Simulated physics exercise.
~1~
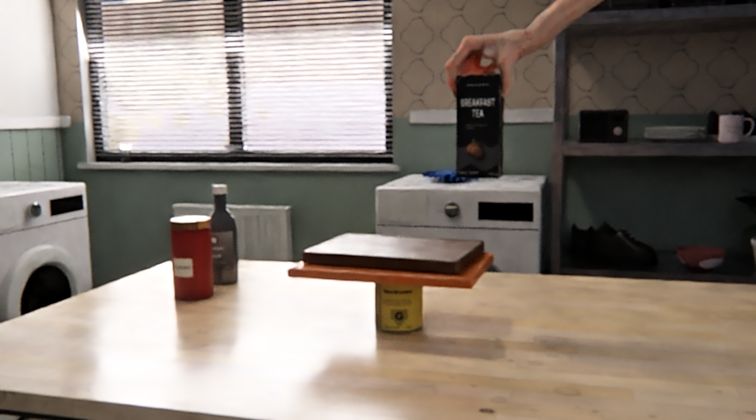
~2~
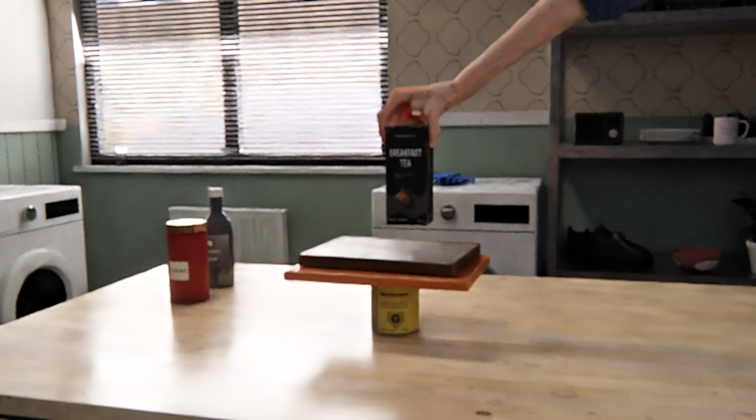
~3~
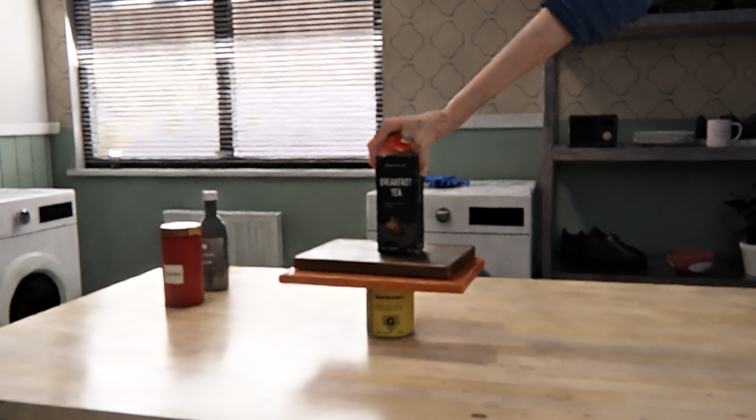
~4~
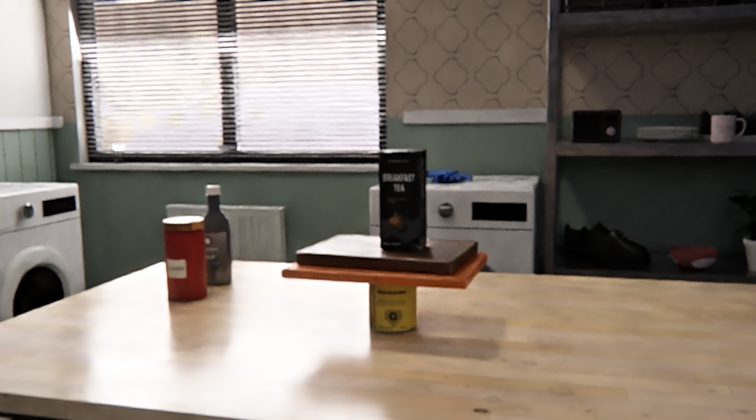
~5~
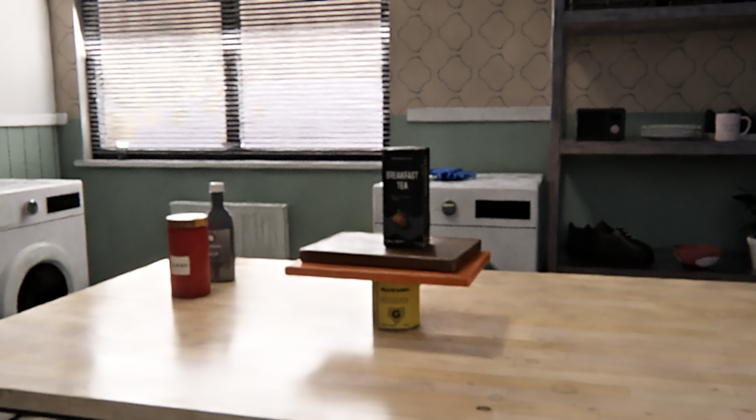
A hand lowers a black carton onto the stacked trays and lets go; it stays upright.
